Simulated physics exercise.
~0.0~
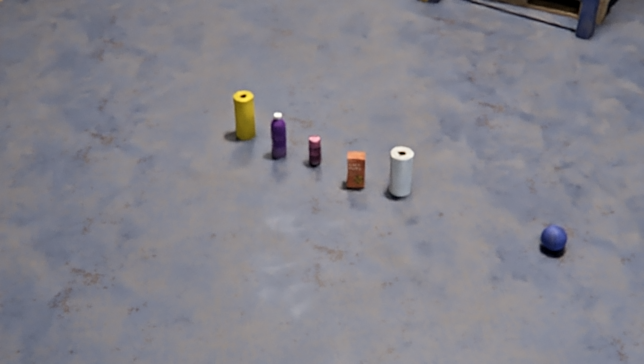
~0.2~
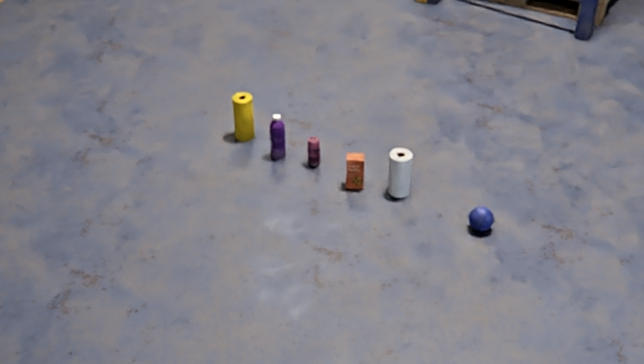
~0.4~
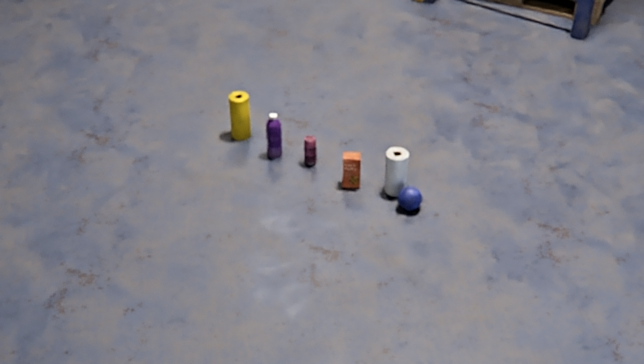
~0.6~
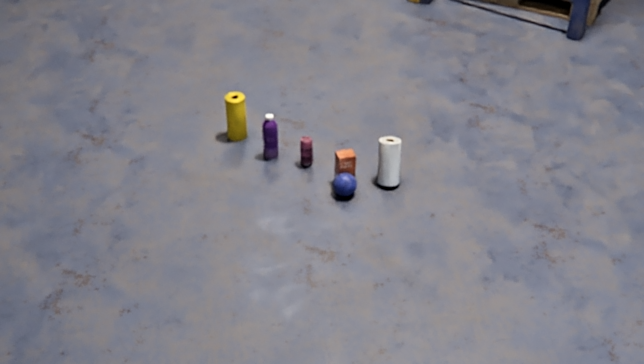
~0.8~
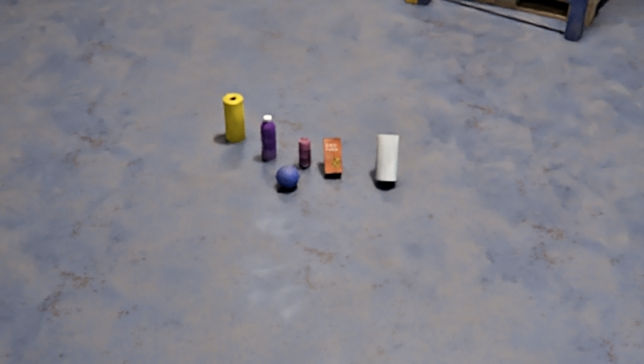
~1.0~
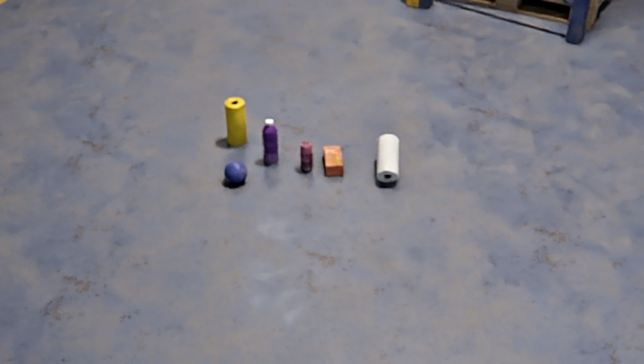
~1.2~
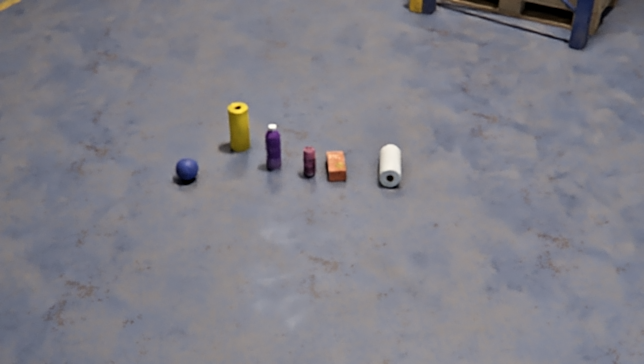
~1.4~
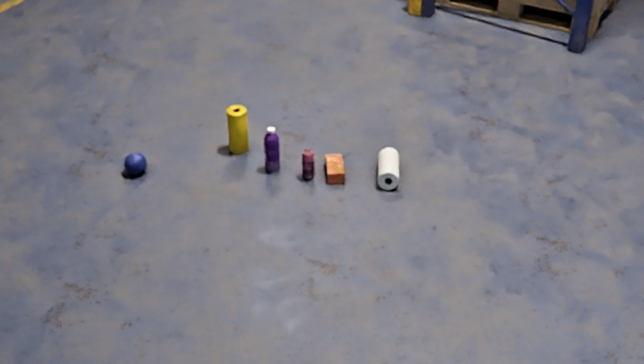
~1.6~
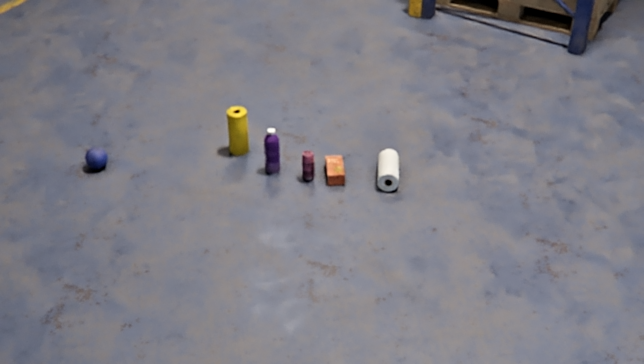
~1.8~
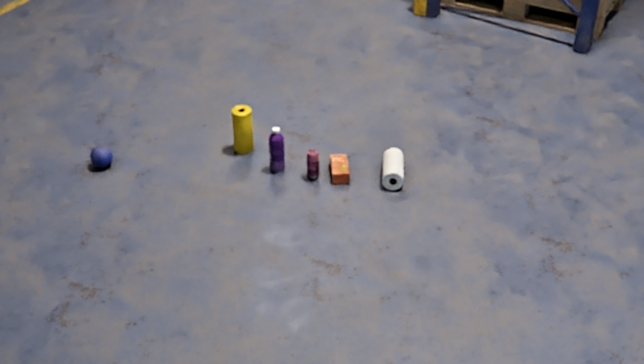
On a scuffed blue-grey concrete floor, with part of a wooden pallet at the top edge, five small items stand in a slanting row while a blue ball rolls in from the right. The ball reaches the white roll and moves on past the orange carton. The white roll leans, then the carton tilts as well, and both end up lying on their sides. The ball continues left past the pink can, purple bottle and yellow roll, which stay upright. It slows and comes to rest at the far left, leaving those three standing.
